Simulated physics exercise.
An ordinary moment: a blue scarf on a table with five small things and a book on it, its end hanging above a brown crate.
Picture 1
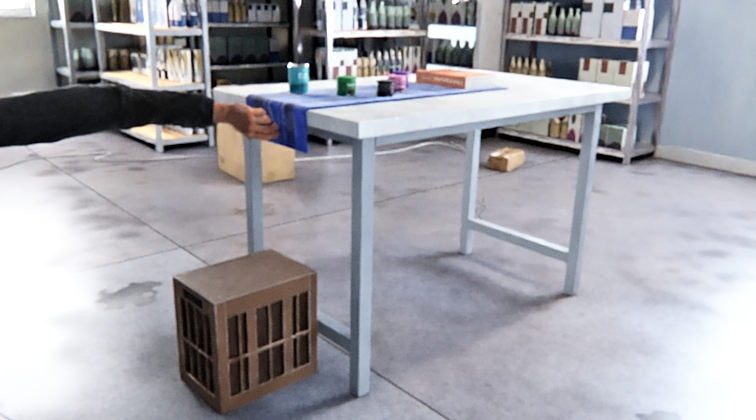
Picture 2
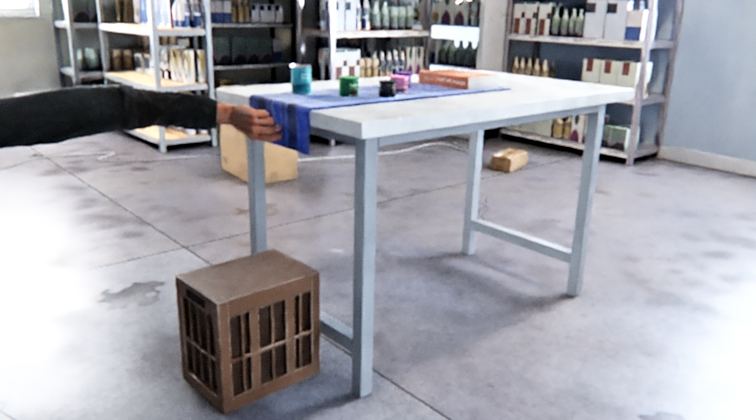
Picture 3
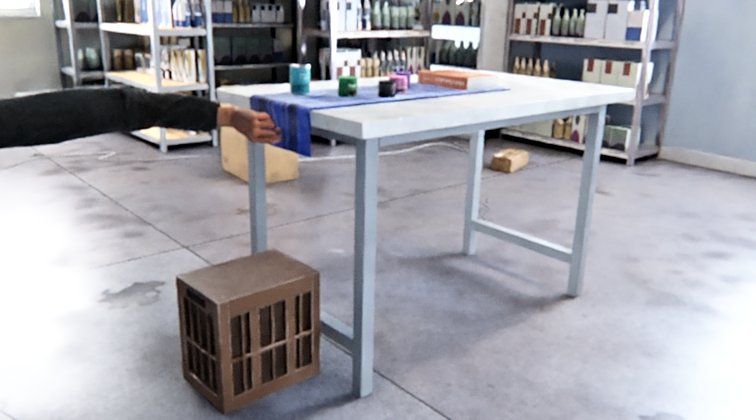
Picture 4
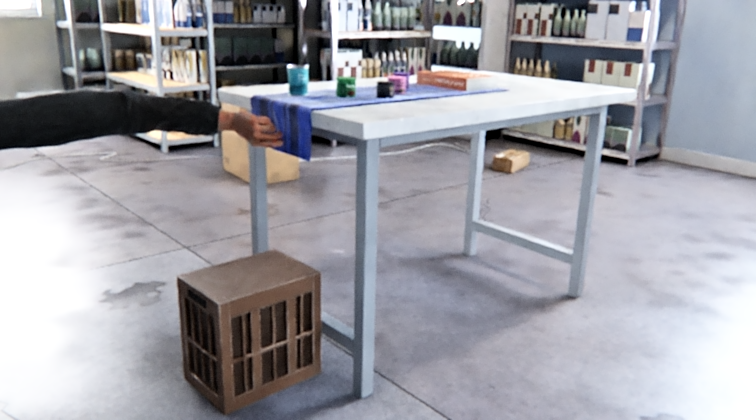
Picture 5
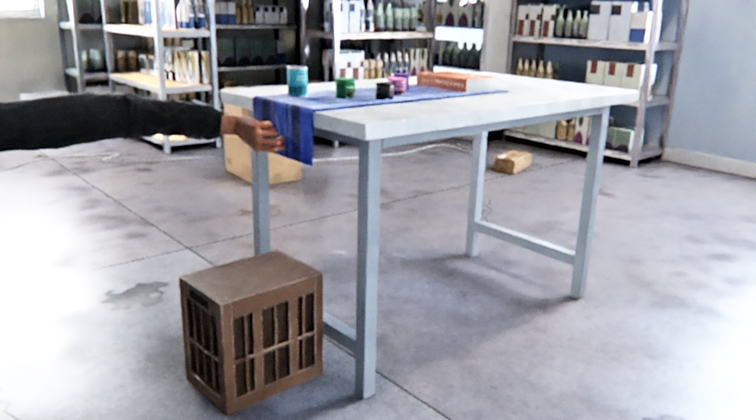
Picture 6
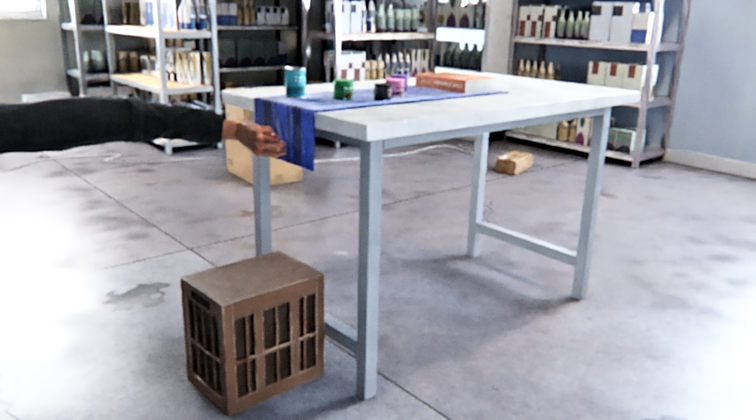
In a room lined with shelves of bottles and boxes, a blue scarf lies across a pale table beneath small colourful containers and a book, its end hanging above a brown crate. A dark-sleeved arm reaching from the left draws the hanging end slightly downward, while the containers barely shift.
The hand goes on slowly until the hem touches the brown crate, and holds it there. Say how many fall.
It carries off three.
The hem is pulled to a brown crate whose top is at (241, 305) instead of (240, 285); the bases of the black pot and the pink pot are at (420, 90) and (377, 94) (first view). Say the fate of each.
The black pot does not fall, the pink pot drops off.
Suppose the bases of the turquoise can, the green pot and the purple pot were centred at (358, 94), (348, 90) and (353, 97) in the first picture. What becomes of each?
The turquoise can is carried off; the green pot goes over; the purple pot falls.
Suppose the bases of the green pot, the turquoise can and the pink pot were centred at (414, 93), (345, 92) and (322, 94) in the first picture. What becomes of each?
The green pot does not fall; the turquoise can goes over; the pink pot comes down.
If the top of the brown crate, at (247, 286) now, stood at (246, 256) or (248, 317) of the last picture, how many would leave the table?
Over the edge go 2 and 4.
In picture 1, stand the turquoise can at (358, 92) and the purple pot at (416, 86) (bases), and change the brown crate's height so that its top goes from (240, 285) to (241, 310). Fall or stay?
The turquoise can goes over, the purple pot keeps its place on top.
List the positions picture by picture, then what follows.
The first frame shows hem (307, 153); turquoise can (298, 65); green pot (346, 76); black pot (385, 80); pink pot (396, 76); purple pot (401, 72); top of the crate (240, 285).
The second frame shows hem (309, 154); turquoise can (301, 65).
The third frame shows hem (311, 157); green pot (348, 77).
The fourth frame shows hem (310, 161); black pot (385, 82); top of the crate (244, 285).
The fifth frame shows hem (313, 166); pink pot (396, 78).
The sixth frame shows hem (314, 171); turquoise can (295, 68); green pot (343, 80); black pot (383, 84); pink pot (395, 79); purple pot (400, 75).
Soon after, hem near (283, 199); all still up.
Then, hem near (282, 235); turquoise can and green pot gone.
Further on, hem on the crate; turquoise can, green pot and black pot gone.
At rest, hem on the crate; turquoise can, green pot and black pot gone. The answer is three.
